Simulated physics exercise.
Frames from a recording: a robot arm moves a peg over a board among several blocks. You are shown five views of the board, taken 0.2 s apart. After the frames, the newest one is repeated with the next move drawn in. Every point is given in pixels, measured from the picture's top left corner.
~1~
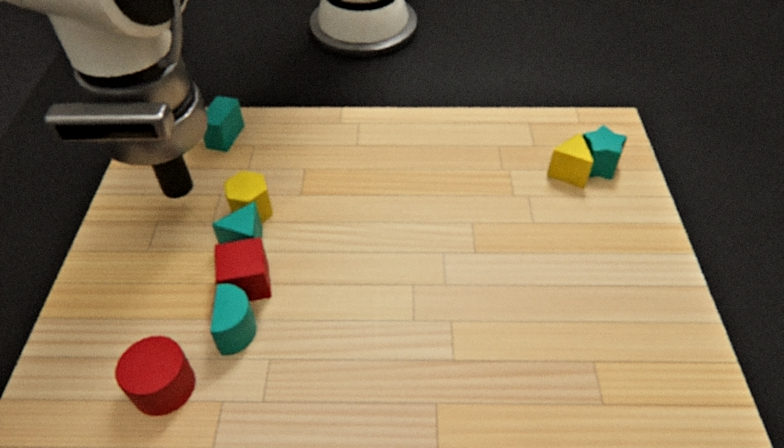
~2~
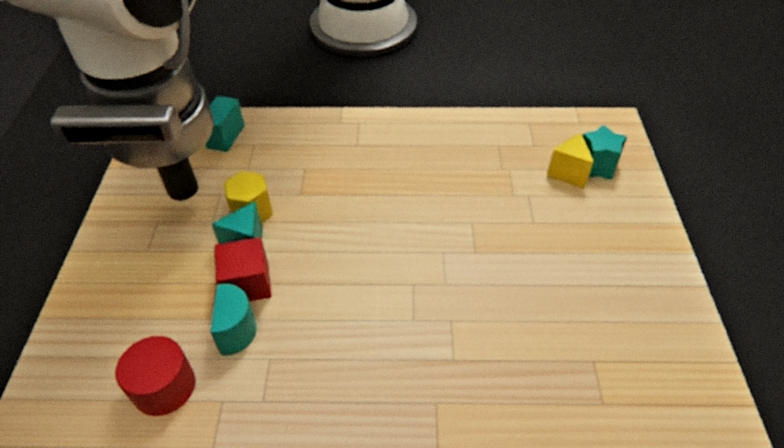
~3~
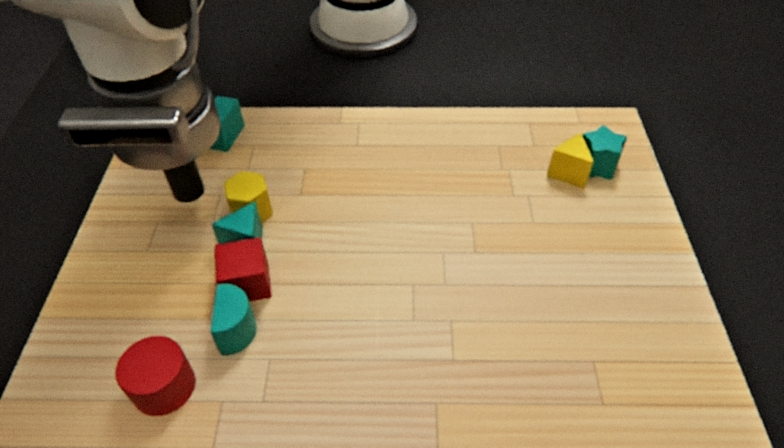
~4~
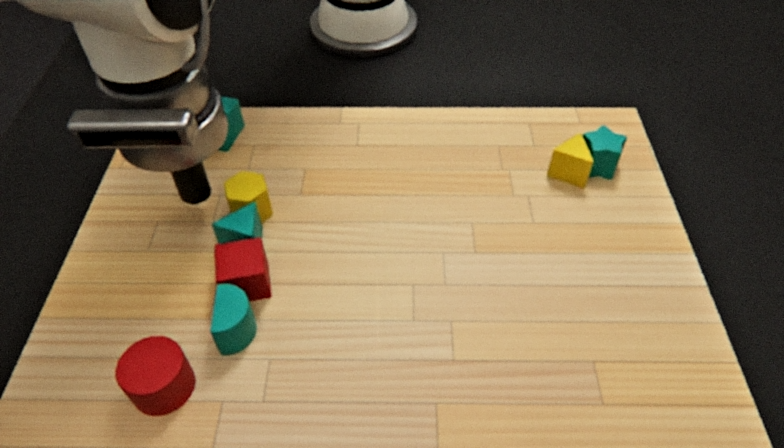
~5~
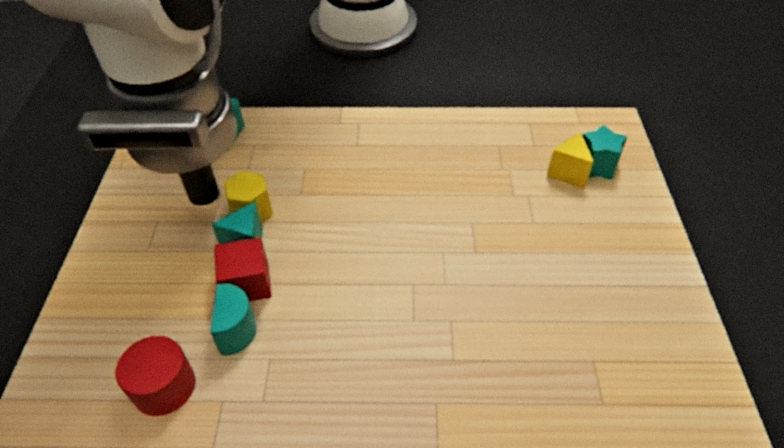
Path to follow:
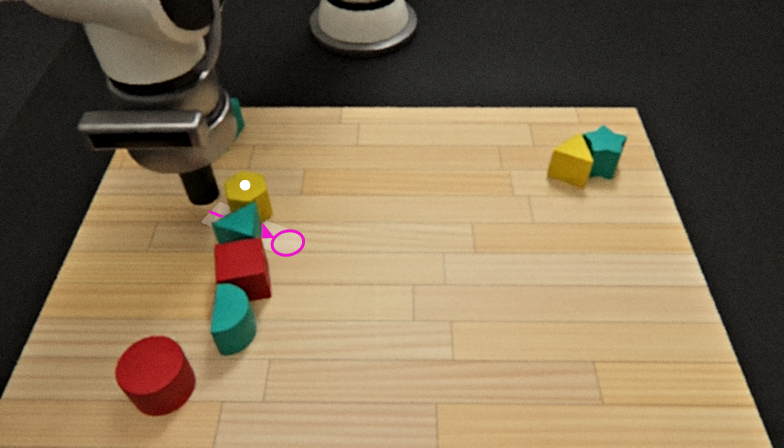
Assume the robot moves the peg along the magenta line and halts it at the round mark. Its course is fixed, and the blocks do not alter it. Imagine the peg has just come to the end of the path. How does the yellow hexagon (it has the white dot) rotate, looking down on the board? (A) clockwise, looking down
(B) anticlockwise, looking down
B
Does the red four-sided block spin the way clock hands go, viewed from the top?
Yes
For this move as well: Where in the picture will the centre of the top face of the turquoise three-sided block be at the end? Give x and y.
In the picture, that point is around (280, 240).
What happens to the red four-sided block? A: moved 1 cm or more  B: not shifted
That would be A.
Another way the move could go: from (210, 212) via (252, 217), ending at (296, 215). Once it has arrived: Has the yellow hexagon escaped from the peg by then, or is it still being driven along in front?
I'd say it is still being pushed.
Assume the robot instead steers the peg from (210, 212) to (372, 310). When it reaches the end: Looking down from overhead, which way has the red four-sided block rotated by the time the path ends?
It twists clockwise.
The line goes straight from (210, 212) to (288, 243); the dot is on the yellow hexagon.
What follows on the original path. Halfway along, peg at (245, 211); red four-sided block at (240, 261); turquoise three-sided block at (246, 223); yellow hexagon at (275, 186), turned 25° anticlockwise.
At the end, peg at (284, 226); turquoise half-round block at (225, 309); red four-sided block at (247, 269), turned 50° clockwise; turquoise three-sided block at (280, 240), turned 35° clockwise; yellow hexagon at (285, 186), turned 50° anticlockwise.
